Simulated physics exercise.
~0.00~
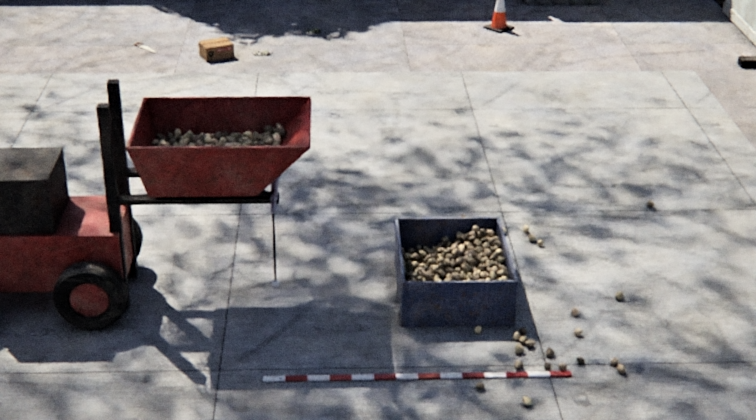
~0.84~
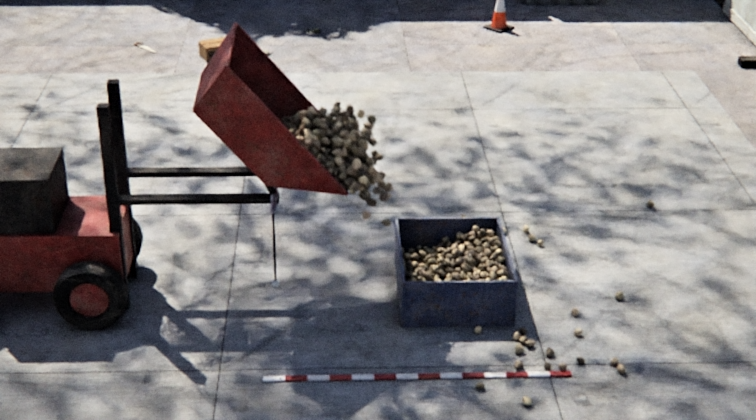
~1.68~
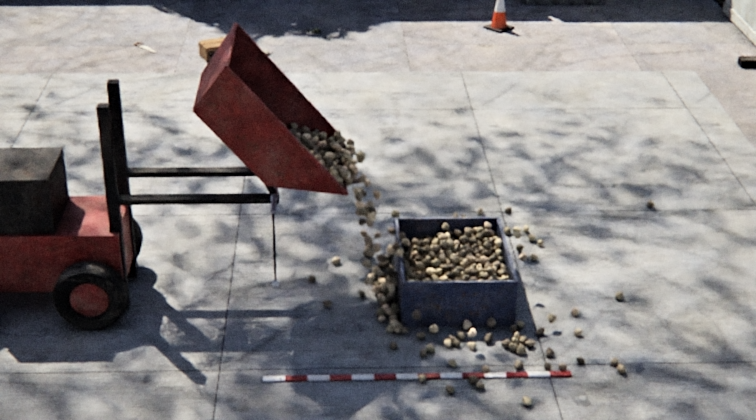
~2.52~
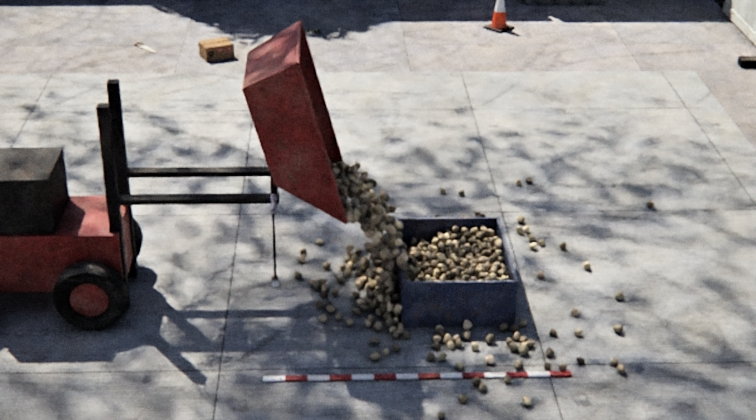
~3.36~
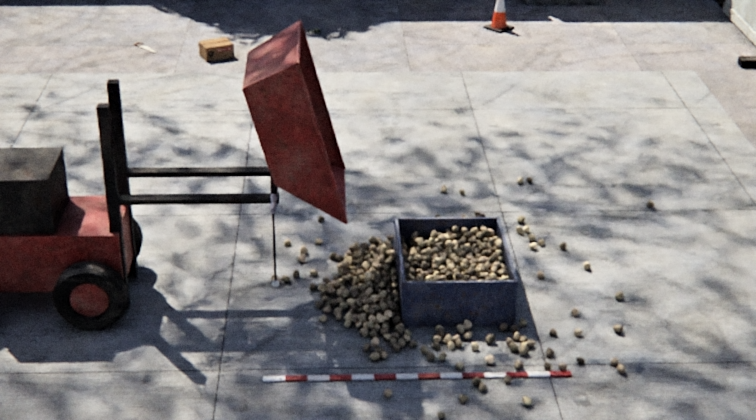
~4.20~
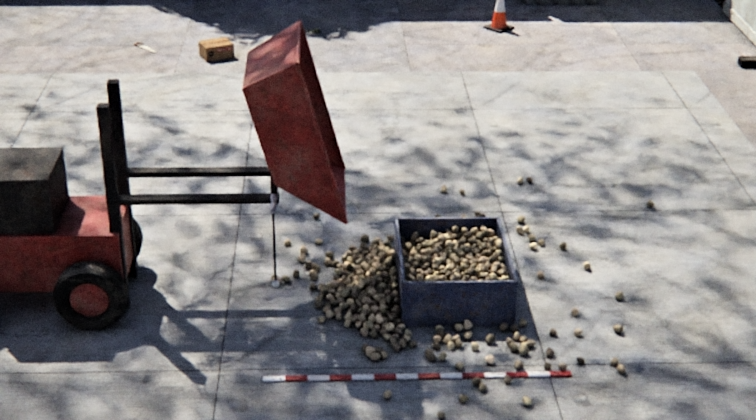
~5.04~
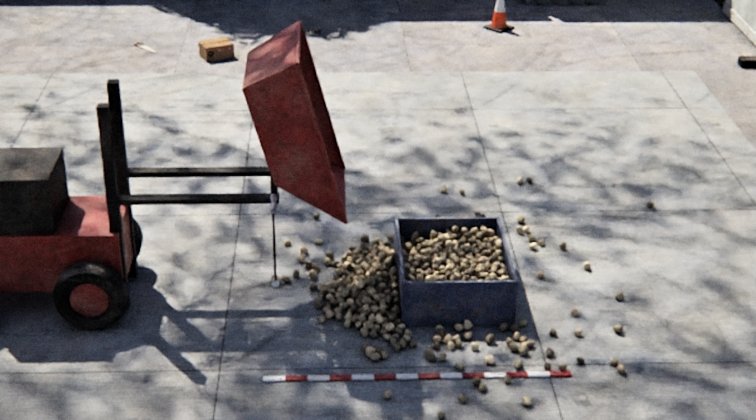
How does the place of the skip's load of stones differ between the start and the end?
At the start the load sits up in the raised red skip, but at the end the skip is empty and the stones lie lower and further right, in a heap on the ground and in the bin.
